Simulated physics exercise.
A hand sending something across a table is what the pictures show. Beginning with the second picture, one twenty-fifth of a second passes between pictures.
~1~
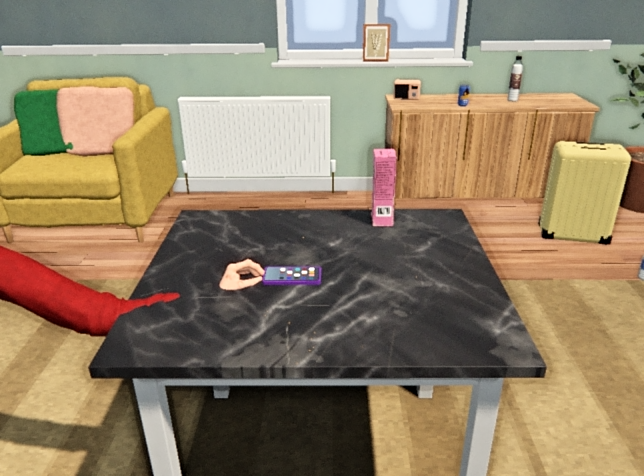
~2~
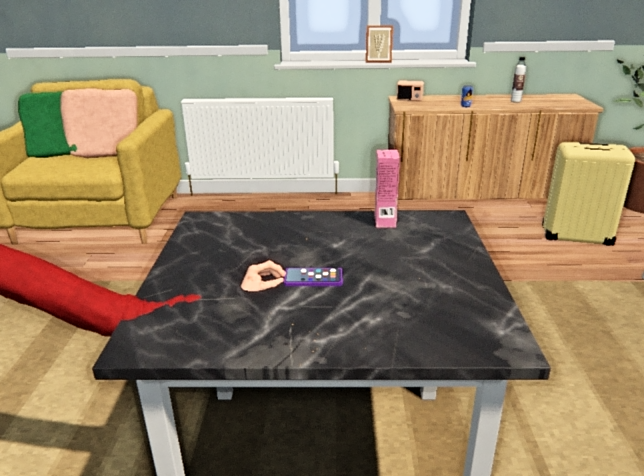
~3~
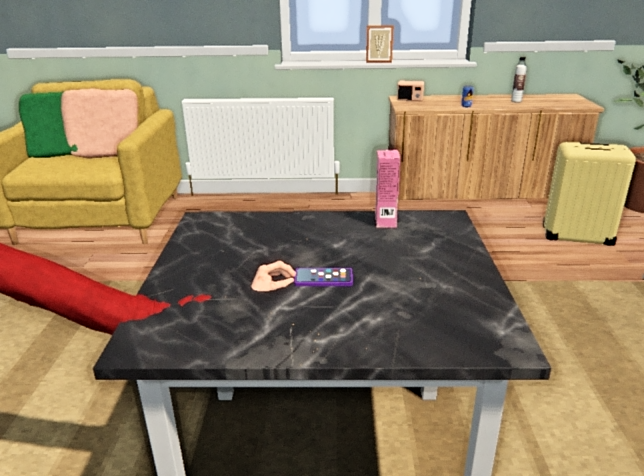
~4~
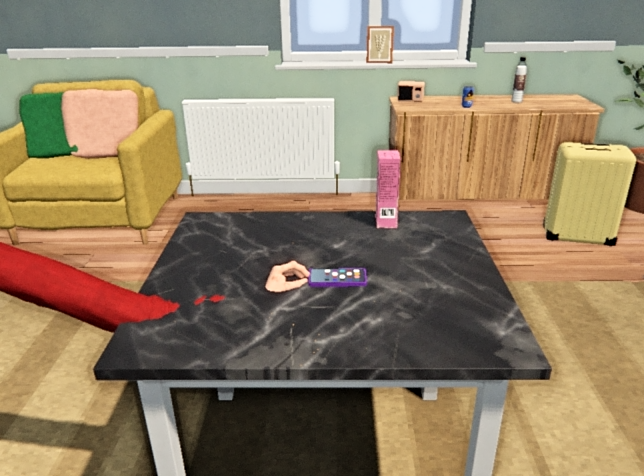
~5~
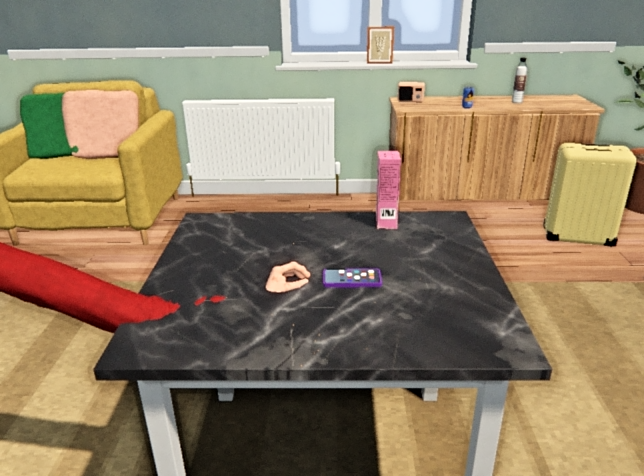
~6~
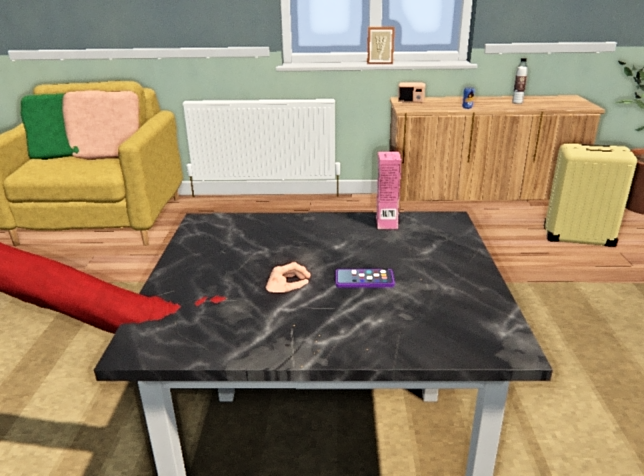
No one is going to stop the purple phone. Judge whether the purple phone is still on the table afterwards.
It is still on the table.
Then, 0.10 s on from there, purple phone shifted about its own width near (385, 278).
Then, 0.20 s on from there, purple phone shifted about its own width near (391, 278).
In the end, moved from the start, purple phone. At the end, from the last picture's camera, purple phone near (391, 278).
